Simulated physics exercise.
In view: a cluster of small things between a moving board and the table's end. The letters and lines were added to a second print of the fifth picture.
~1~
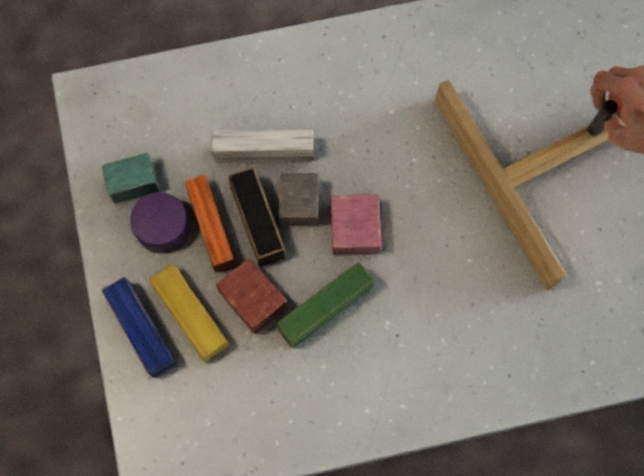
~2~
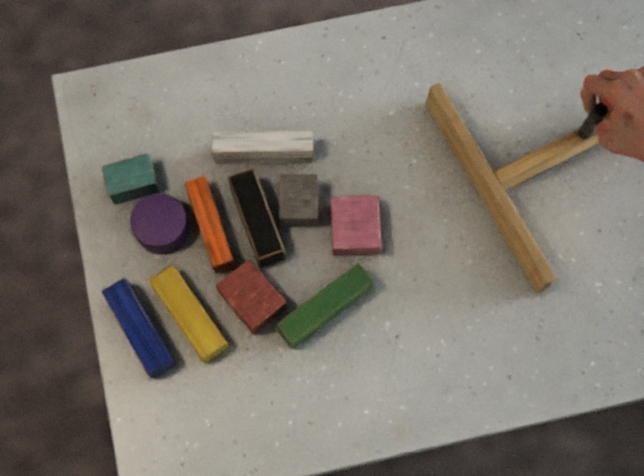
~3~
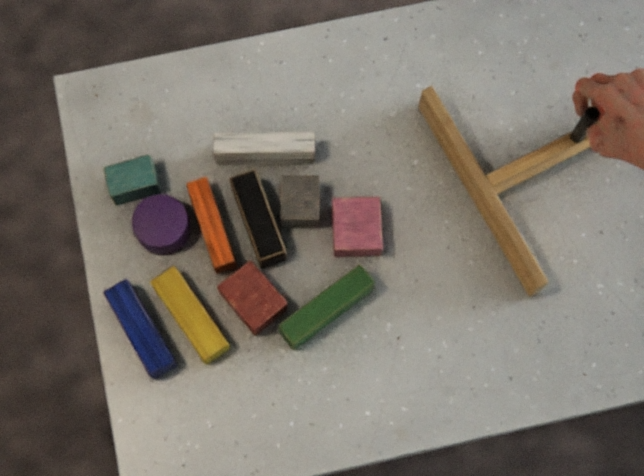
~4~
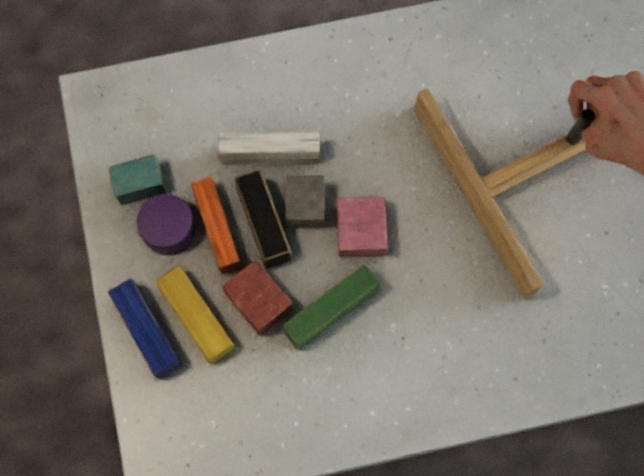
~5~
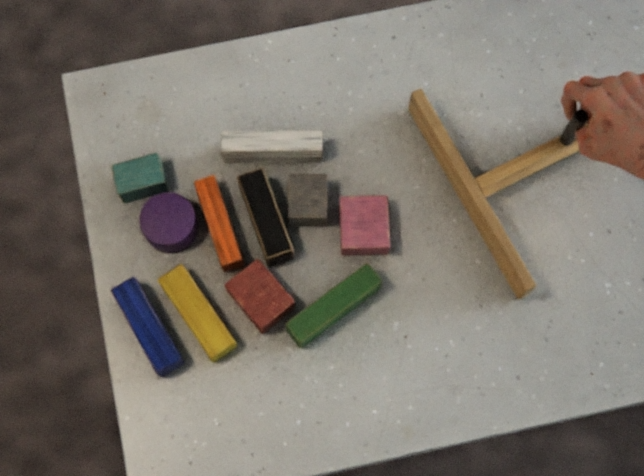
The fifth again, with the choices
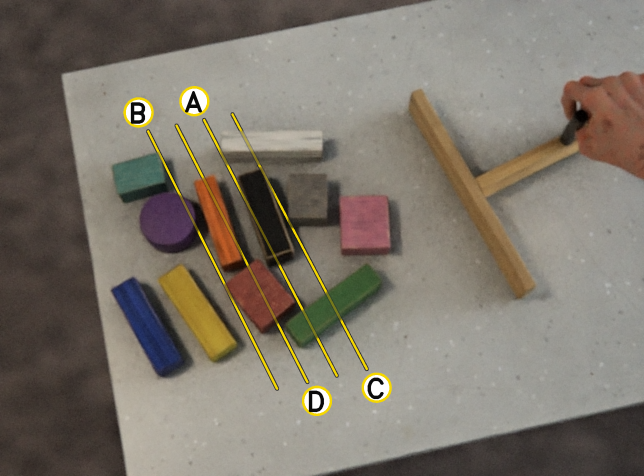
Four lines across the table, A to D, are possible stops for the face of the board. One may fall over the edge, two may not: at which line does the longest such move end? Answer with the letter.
D is the last line within the limit.
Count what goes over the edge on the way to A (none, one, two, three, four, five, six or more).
The count is none.
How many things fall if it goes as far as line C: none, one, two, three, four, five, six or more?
The count is none.
On the copy, A at (268, 244); B at (210, 256); C at (297, 237); D at (240, 250).
On D. First, board (389, 204); pink block (356, 232); blue stick (147, 327).
Then, board (304, 222); turquoise block (132, 180); purple tin (156, 228).
Finally, board (242, 235); turquoise block (85, 193); purple tin (98, 250); none fallen.
By contrast, A is within the limit but short; B drops three; C is within the limit but short.
